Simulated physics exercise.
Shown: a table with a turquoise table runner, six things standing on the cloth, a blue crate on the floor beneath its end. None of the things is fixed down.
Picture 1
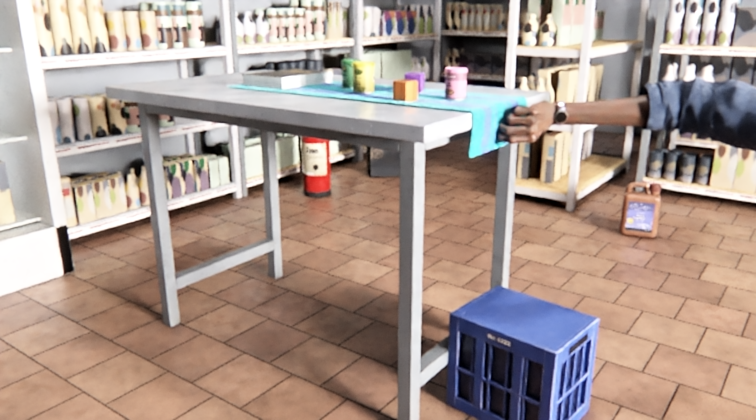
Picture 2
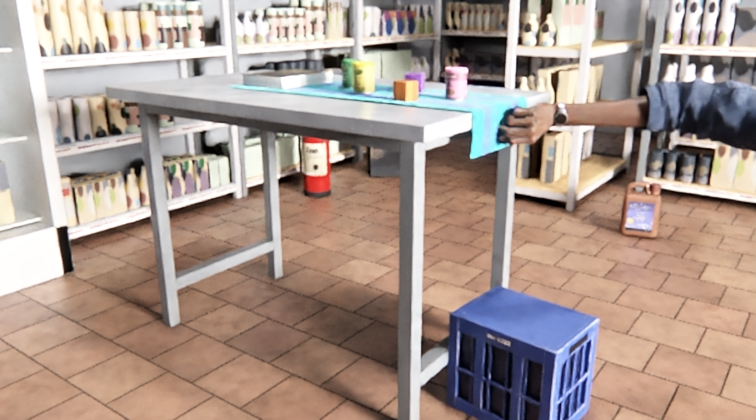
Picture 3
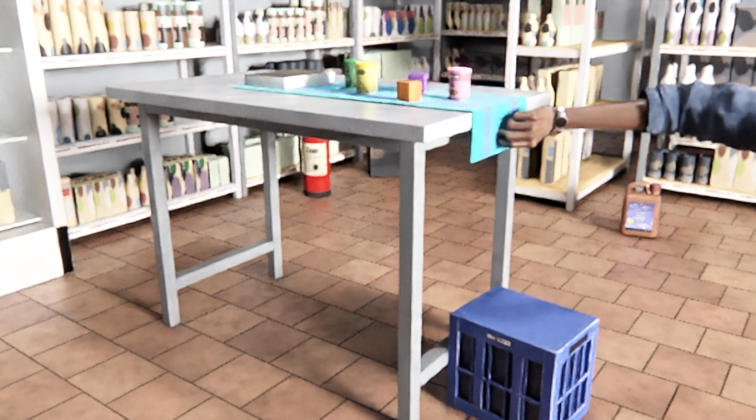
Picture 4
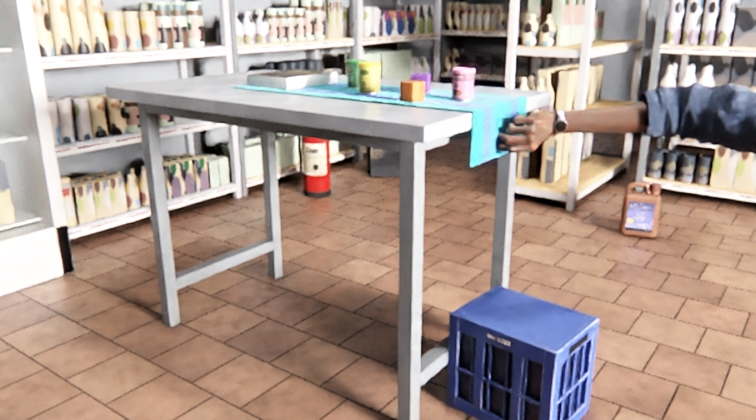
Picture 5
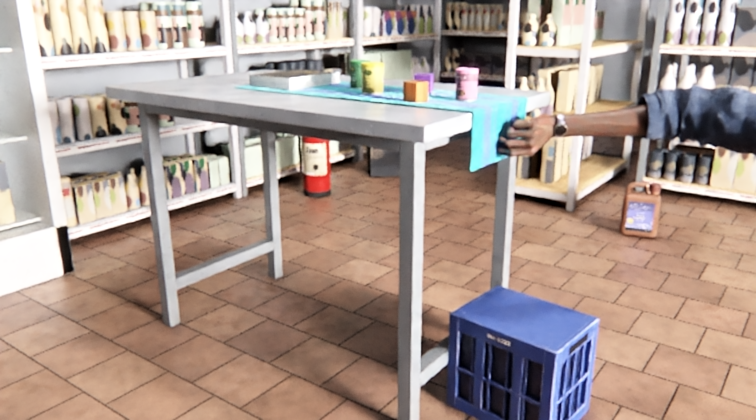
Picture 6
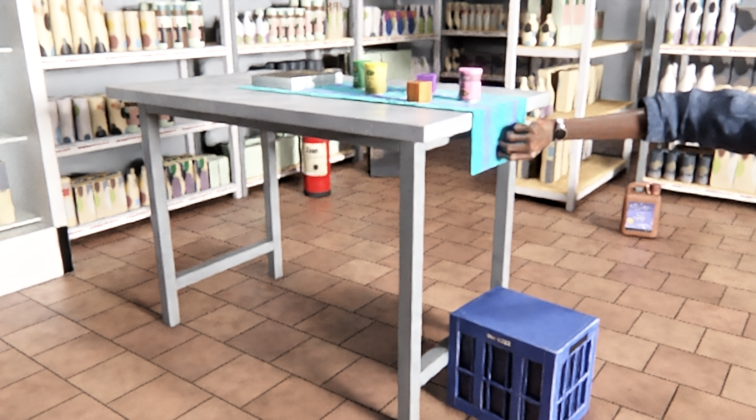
A grey table stands in a shop aisle with brown floor tiles and stocked shelves behind, seen from slightly above by a still camera. On its turquoise runner are green, yellow and pink cans, an orange cube and a purple one, near a pale tray, with a blue crate on the floor below. A hand from the right slowly draws the runner's hanging end downward, and the objects shift slightly rightward with it.
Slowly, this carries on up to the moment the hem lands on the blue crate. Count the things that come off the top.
I'd say the tally of dropped things is a set of four in the end.
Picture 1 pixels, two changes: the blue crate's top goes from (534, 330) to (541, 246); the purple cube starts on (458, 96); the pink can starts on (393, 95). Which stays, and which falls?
Observed: Purple cube departs; pink can remains seated.
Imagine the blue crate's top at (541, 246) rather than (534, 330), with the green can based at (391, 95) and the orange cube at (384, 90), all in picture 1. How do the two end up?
Green can stays, orange cube stays.
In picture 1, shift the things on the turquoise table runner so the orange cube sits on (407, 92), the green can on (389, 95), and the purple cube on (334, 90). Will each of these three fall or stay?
Record - orange cube lost; green can lost; purple cube retained.
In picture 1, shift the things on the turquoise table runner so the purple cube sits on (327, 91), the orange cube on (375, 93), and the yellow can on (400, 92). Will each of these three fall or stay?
Of the three, the purple cube stays aloft, the orange cube ends off the top and the yellow can ends off the top.
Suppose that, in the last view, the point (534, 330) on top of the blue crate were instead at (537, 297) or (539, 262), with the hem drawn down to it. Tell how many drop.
The tally is 3 and 2.
Early on, hem near (497, 232); pink can and orange cube gone.
Midway, hem near (496, 277); pink can, orange cube and purple cube gone.
Finally, hem on the crate; pink can, orange cube, purple cube and yellow can gone. It carries off four.
